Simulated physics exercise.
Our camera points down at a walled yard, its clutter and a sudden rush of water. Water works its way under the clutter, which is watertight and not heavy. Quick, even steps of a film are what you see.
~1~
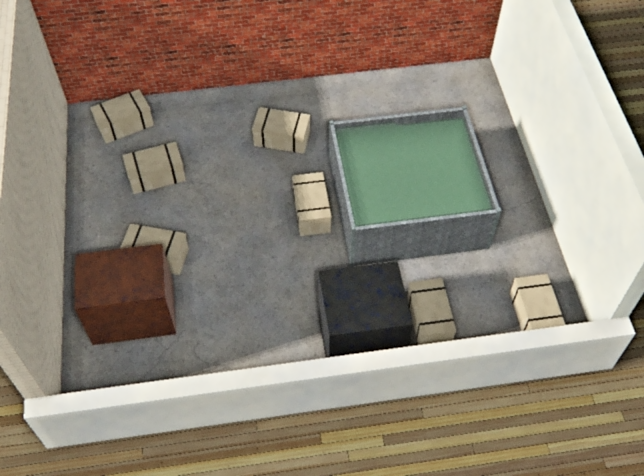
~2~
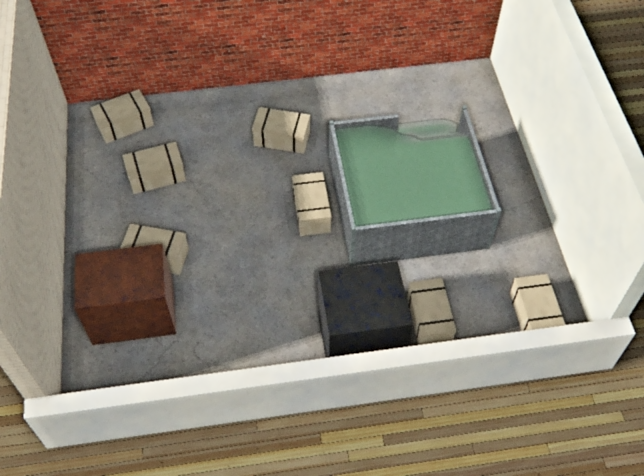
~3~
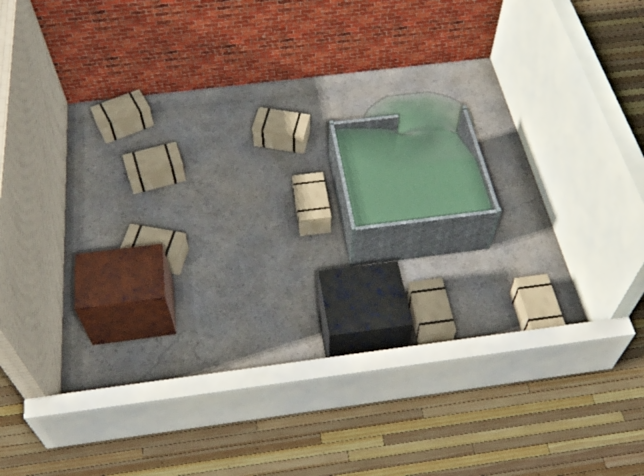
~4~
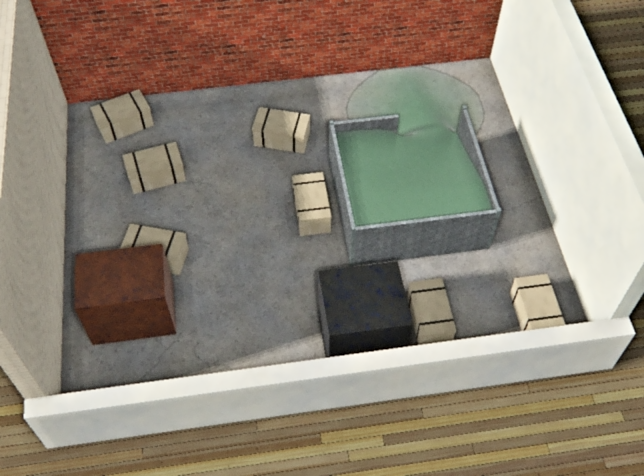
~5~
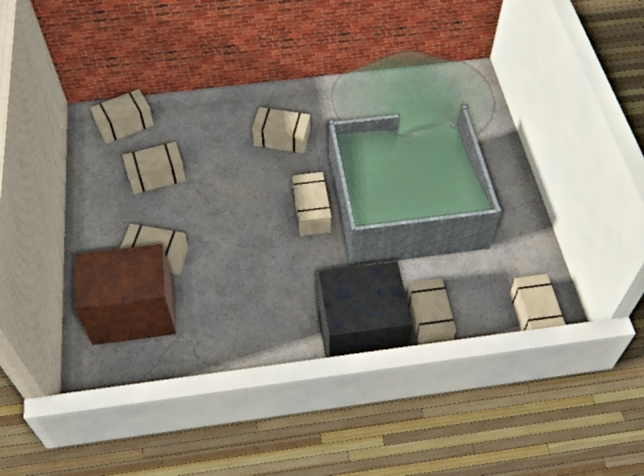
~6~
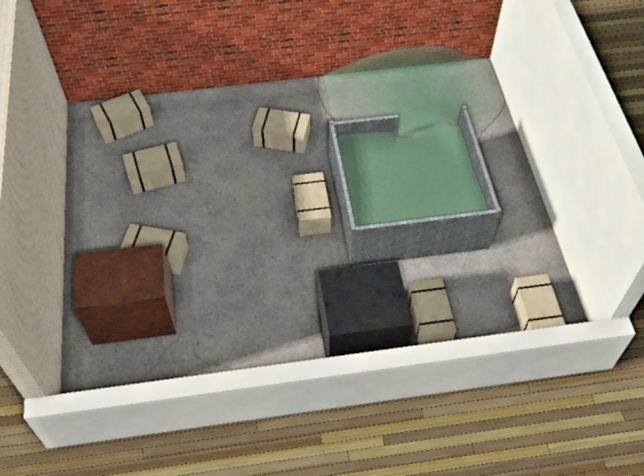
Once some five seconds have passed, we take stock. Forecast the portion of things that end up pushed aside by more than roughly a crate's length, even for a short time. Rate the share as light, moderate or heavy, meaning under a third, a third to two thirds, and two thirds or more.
Moderate.
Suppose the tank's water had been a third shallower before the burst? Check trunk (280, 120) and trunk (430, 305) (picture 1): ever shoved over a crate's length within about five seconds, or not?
Each in sequence - carried at least that far, never got there.
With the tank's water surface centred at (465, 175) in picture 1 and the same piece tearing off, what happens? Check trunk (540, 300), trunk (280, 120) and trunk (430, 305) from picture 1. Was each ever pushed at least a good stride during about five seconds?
In turn: Under that mark, beyond that mark, under that mark.
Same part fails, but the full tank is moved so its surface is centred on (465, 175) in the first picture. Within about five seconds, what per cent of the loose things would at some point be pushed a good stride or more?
Estimate: Near 40 per cent of them.
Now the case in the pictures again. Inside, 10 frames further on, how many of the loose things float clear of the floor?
I make it 0 of them.
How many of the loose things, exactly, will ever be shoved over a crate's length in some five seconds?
4.
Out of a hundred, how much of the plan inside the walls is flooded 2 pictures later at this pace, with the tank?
Around 20 percent.
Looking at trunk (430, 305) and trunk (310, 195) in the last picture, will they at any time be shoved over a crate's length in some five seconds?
Never got far, then never got far.
A moment on, 0 of 7 are well off their spots; 0 afloat.
Next, 0 of 7 are well off their spots; 0 afloat.
Later, 3 of 7 are well off their spots; 2 afloat.
In the end, 4 of 7 are well off their spots, and 4 have been at some point; 5 afloat.
